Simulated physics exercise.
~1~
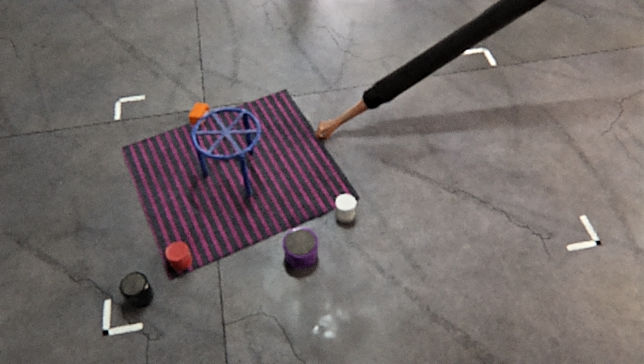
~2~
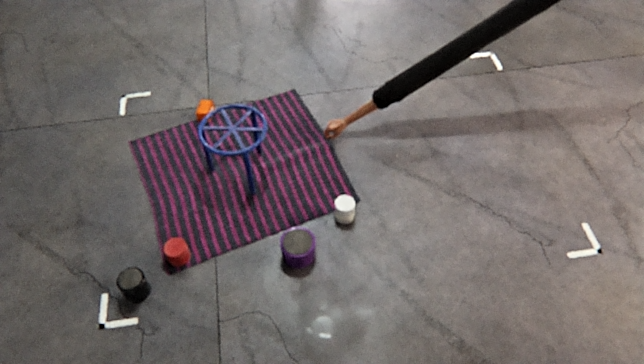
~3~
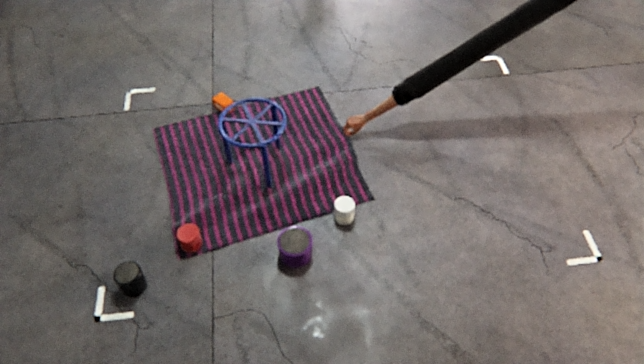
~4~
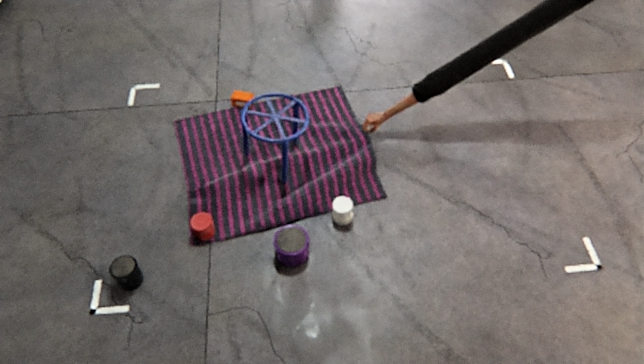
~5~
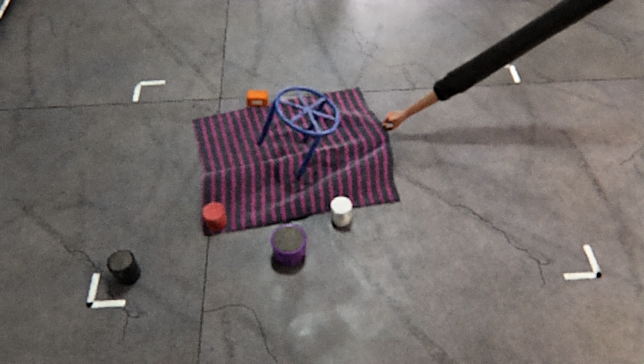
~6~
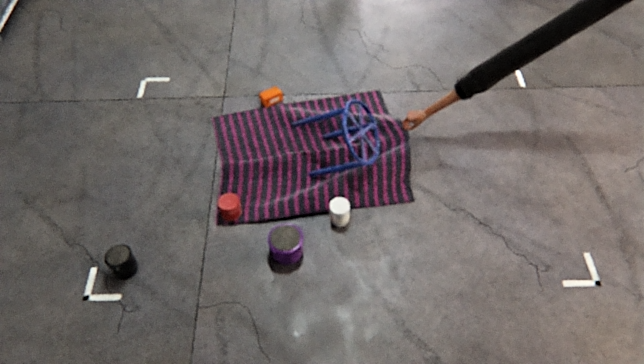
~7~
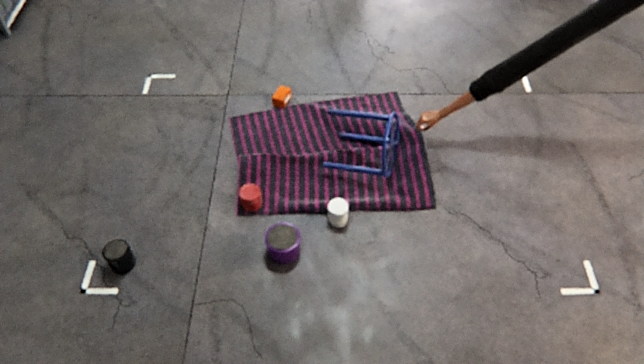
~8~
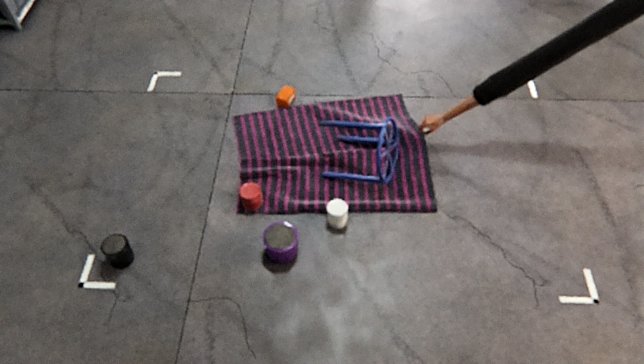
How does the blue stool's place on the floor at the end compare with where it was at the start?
The blue stool ends up farther to the right on the floor than where it began, having travelled that way with the striped mat and toppled onto its side.
